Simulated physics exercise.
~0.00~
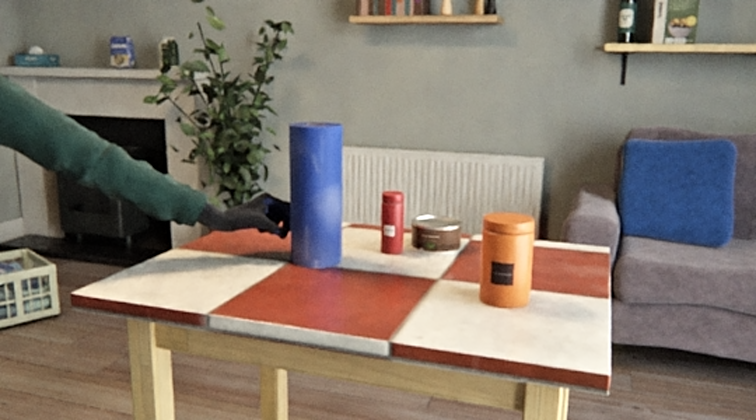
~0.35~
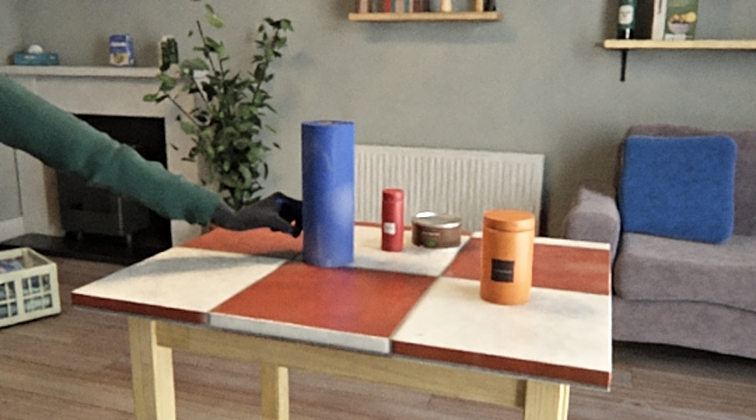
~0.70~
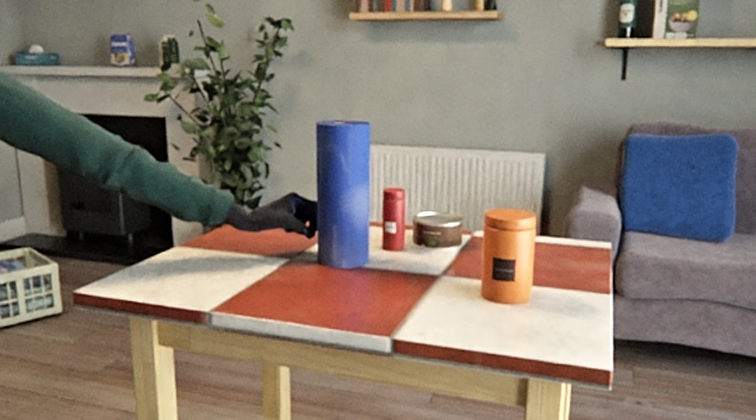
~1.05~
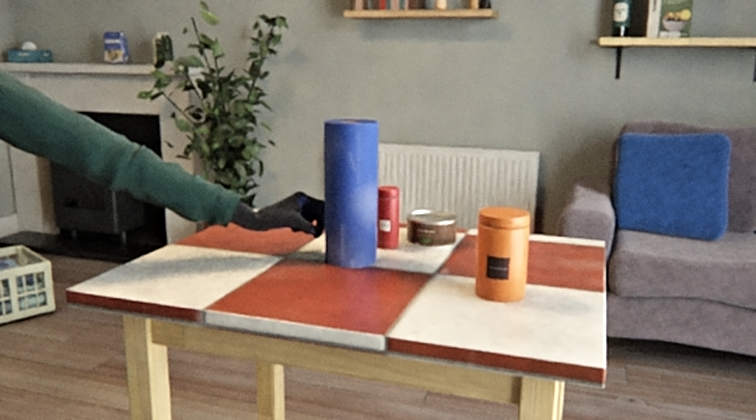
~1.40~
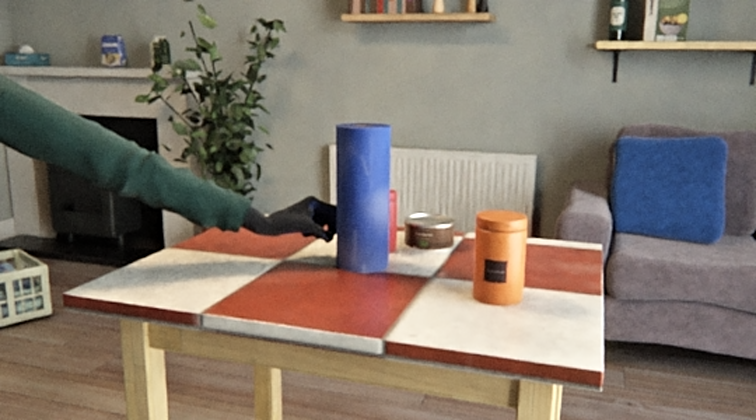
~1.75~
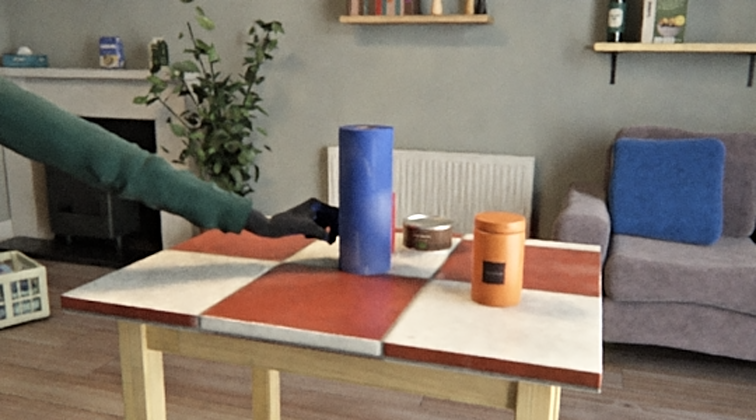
At the start, a tall blue roll stands upright on a red and white checked table, with a small red shaker, a low brown tub and an orange jar to its right. An arm in a green sleeve and dark glove reaches in from the left, its hand at the roll's side. The hand pushes the roll gently to the right, and it slides while staying upright. As it moves on, the roll gradually covers most of the red shaker behind it. Finally the roll stops, still standing beside the hand, with the other items where they were.
